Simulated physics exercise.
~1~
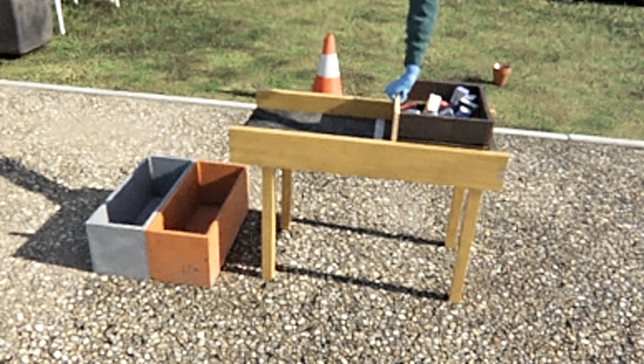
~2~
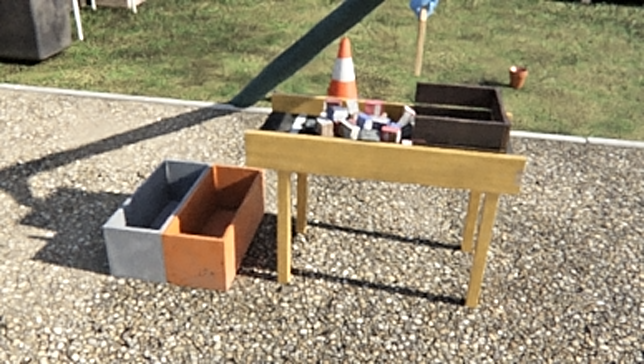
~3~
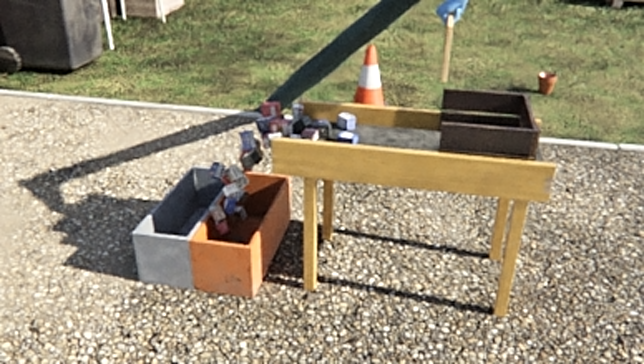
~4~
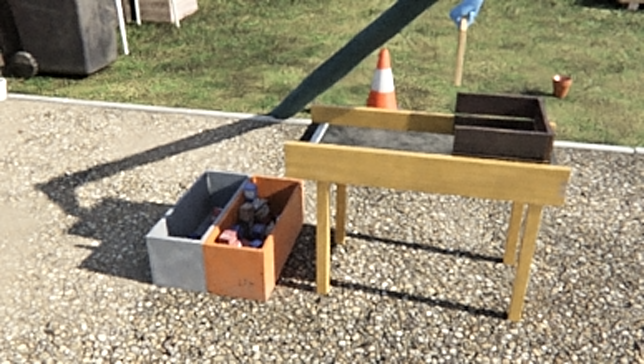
On a sunny pebbled path beside grass, a blue-gloved hand lifted a wooden gate, and small cartons slid from a dark pen leftward along a yellow-sided belt, tumbled off its end and landed mostly in the orange tub, leaving the belt empty.
